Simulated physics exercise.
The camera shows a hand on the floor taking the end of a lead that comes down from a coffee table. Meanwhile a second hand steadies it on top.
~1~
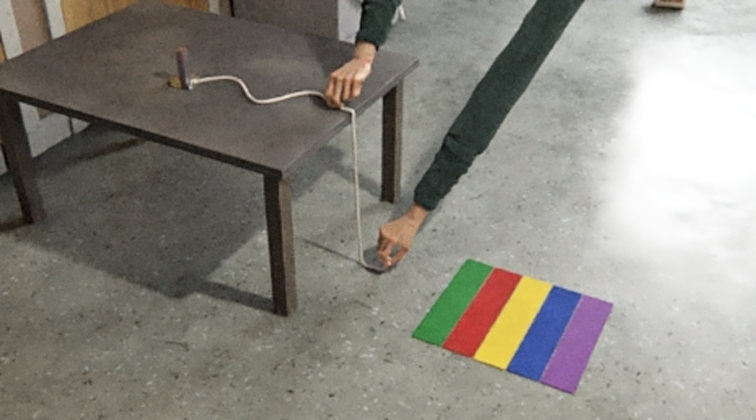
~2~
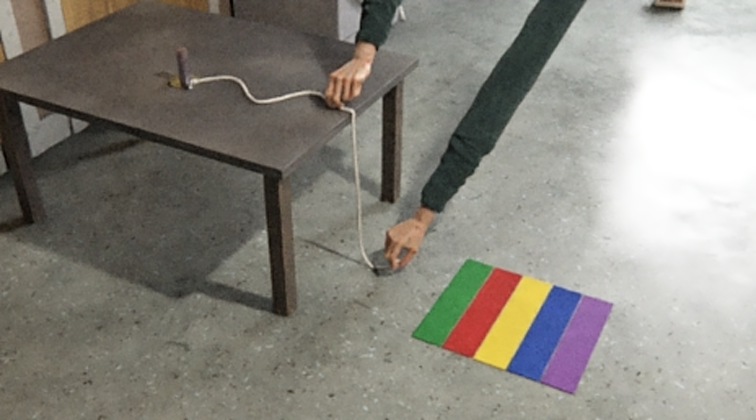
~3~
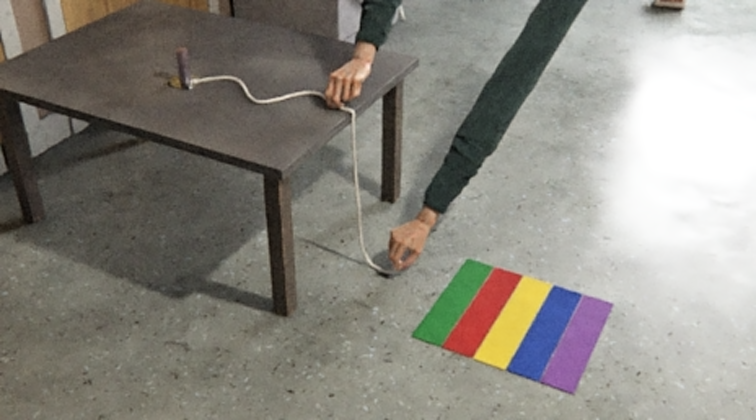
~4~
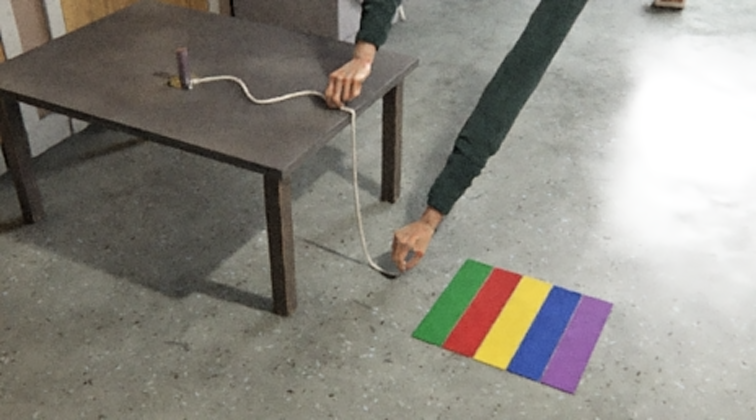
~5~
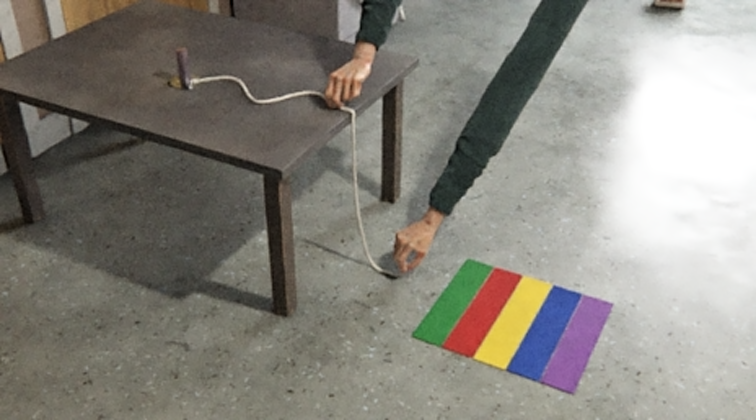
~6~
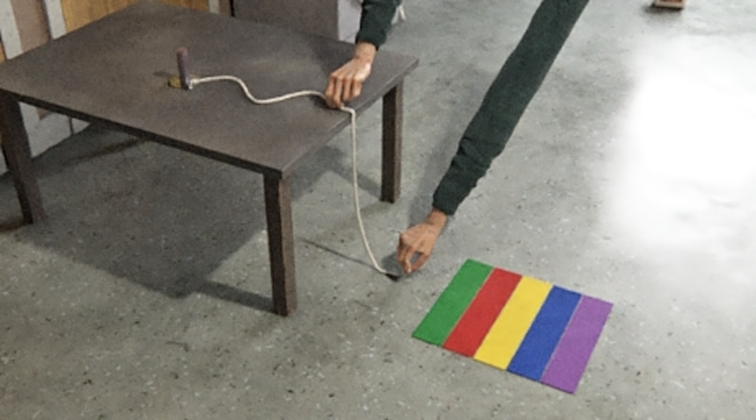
A person's dark-sleeved arm reaches down to a speckled grey floor, seen from above at an angle, beside a dark coffee table. One hand rests at the table's edge on a pale lead running from a small upright object, while the other holds its hanging end left of green, red, yellow, blue and purple stripes. The lower hand shifts the end slightly right, slowing, while the camera stays still.
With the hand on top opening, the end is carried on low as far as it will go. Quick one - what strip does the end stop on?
The blue strip.
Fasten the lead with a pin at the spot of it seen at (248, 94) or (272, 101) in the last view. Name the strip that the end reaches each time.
First try yellow, second try yellow.
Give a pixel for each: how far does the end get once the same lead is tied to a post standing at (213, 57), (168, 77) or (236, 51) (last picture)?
Near (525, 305); near (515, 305); near (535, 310).
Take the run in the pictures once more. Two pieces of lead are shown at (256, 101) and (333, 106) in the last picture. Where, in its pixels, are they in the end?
To (284, 100) for the first and to (369, 134) for the second.
Soon after, end near (490, 296); over red.
Then, end near (526, 307); over yellow.
At full stretch, end near (547, 314); over blue. It gets as far as the blue strip.
